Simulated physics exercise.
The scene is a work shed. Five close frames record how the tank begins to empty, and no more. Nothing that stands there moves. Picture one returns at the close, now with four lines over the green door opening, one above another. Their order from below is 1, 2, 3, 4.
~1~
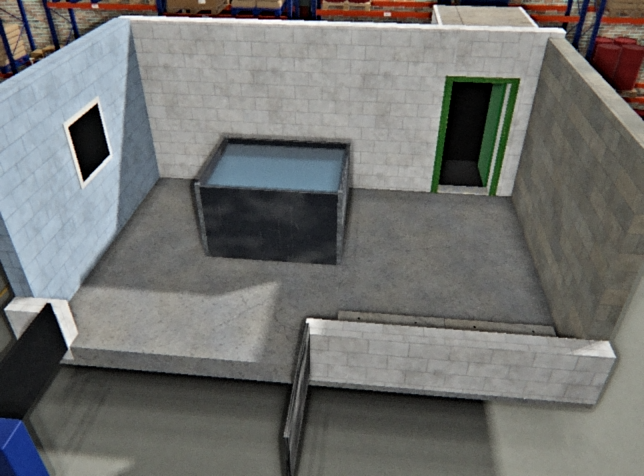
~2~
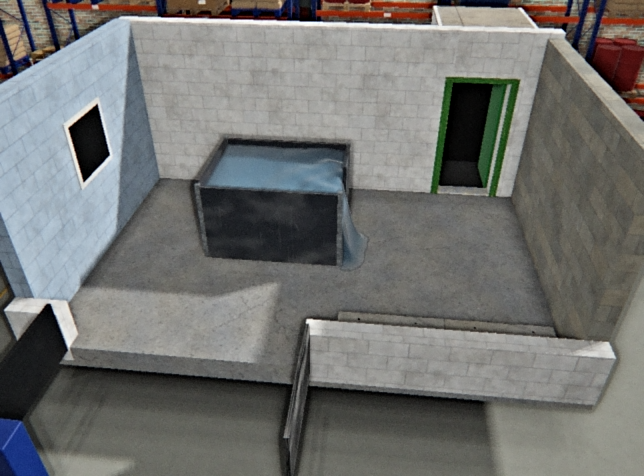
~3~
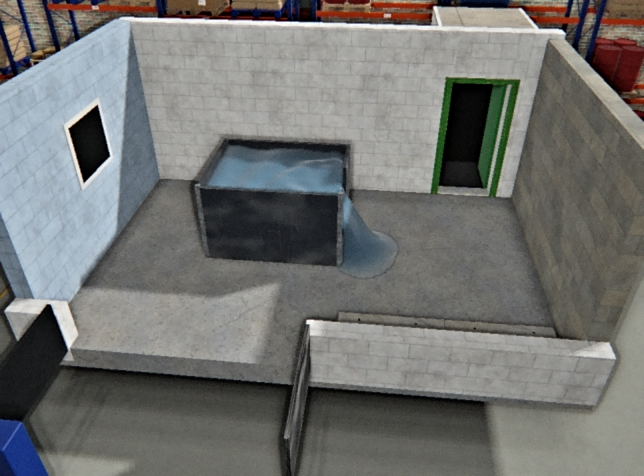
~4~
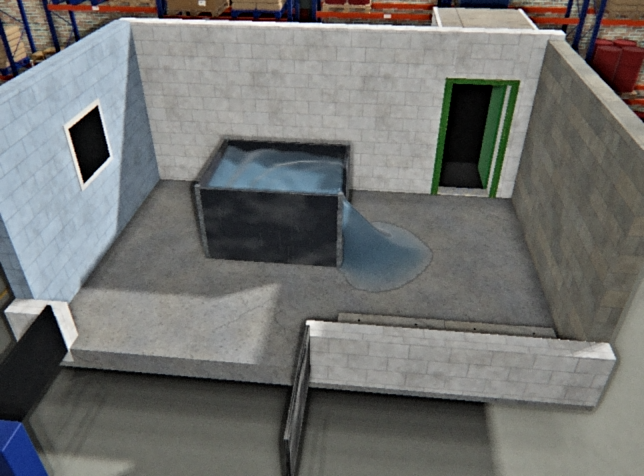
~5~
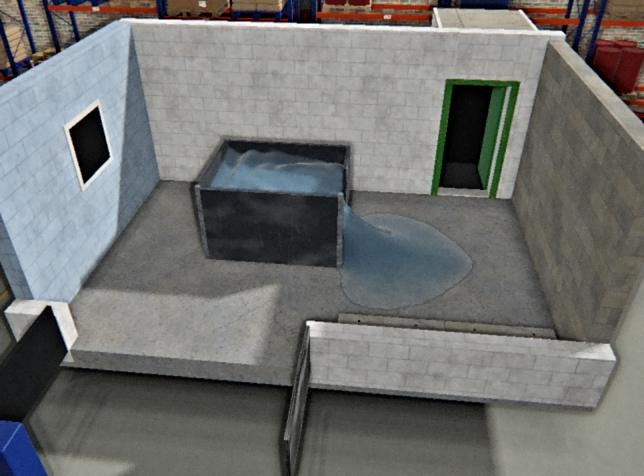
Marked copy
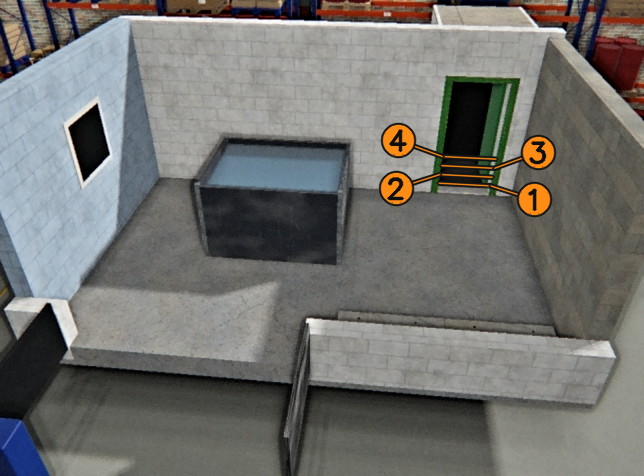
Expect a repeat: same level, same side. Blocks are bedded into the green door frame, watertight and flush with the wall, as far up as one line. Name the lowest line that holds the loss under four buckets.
Line 2.
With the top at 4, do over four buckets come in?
No, not at all.
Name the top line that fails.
The answer is 1.
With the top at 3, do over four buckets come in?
No.
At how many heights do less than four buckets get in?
Three of them.
On the marked copy, 1 at (464, 184); 2 at (466, 175); 3 at (467, 166); 4 at (469, 157); from the bottom up 1, 2, 3, 4.
For line 1, about 9 bucketfuls get in.
For line 2, nothing gets over.
For line 3, nothing gets over.
For line 4, nothing gets over.
